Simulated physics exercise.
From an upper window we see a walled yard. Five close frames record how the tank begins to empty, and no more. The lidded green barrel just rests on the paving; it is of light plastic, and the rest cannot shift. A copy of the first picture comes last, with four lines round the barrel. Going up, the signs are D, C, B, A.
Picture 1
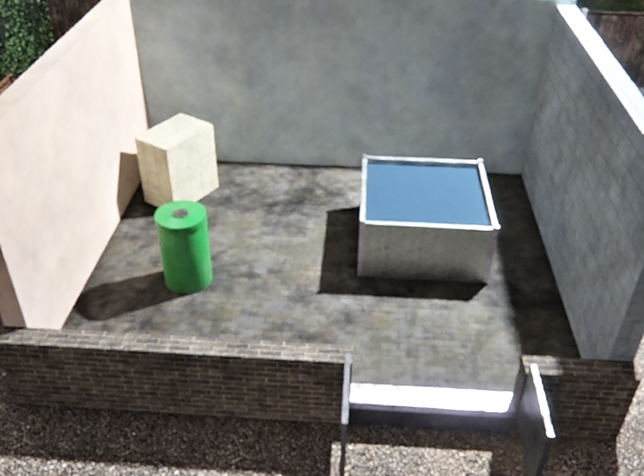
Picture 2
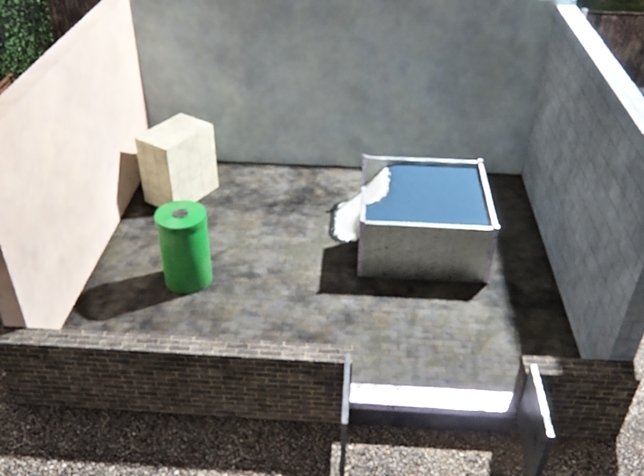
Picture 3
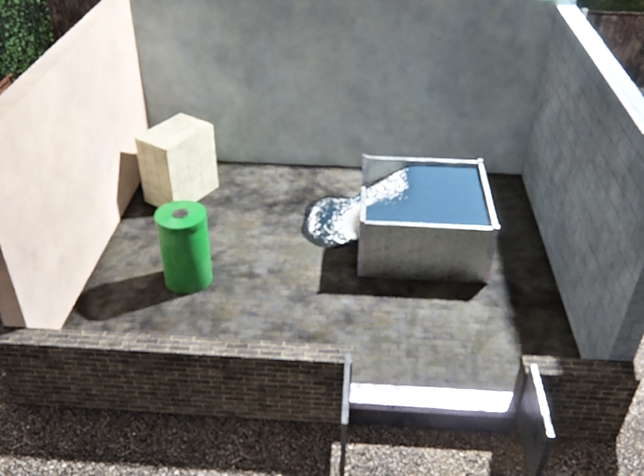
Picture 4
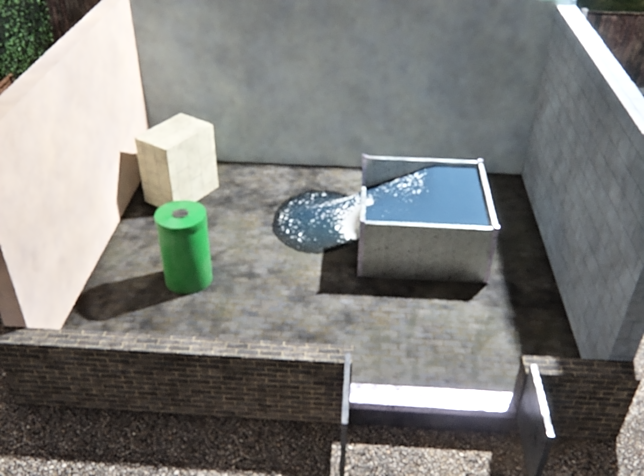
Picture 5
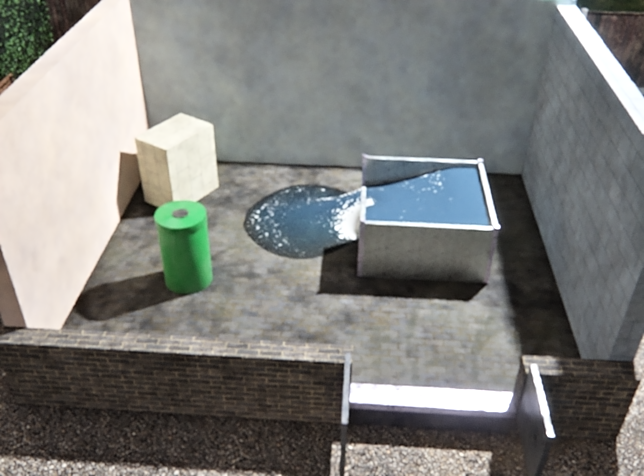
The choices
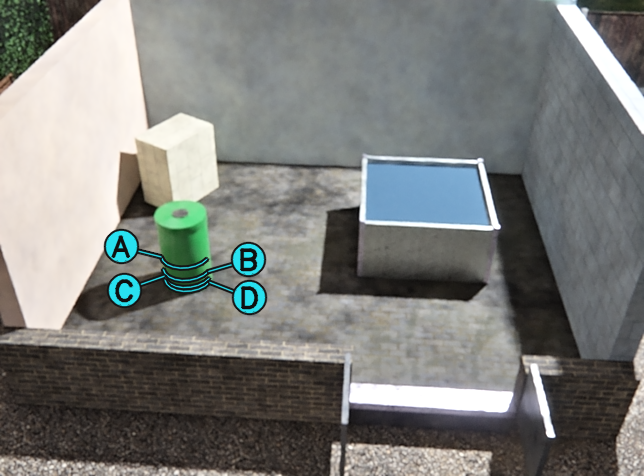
Water pouring from the left side of a full square tank and spreading leftward in a foaming puddle across a walled yard.
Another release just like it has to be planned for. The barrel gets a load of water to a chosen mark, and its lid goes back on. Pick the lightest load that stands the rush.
That is level B.
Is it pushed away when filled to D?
Yes, that goes wrong.
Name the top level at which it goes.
C.
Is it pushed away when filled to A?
No.
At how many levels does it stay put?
Two.
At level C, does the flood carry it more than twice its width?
No, less.
In cyan, A at (180, 268); B at (182, 280); C at (183, 287); D at (183, 291); from the bottom up D, C, B, A.
With A, it does not move.
With B, it shifts by a finger or two and stays.
With C, it is pushed about half its own width away.
With D, it is pushed about 4 times its own width away.
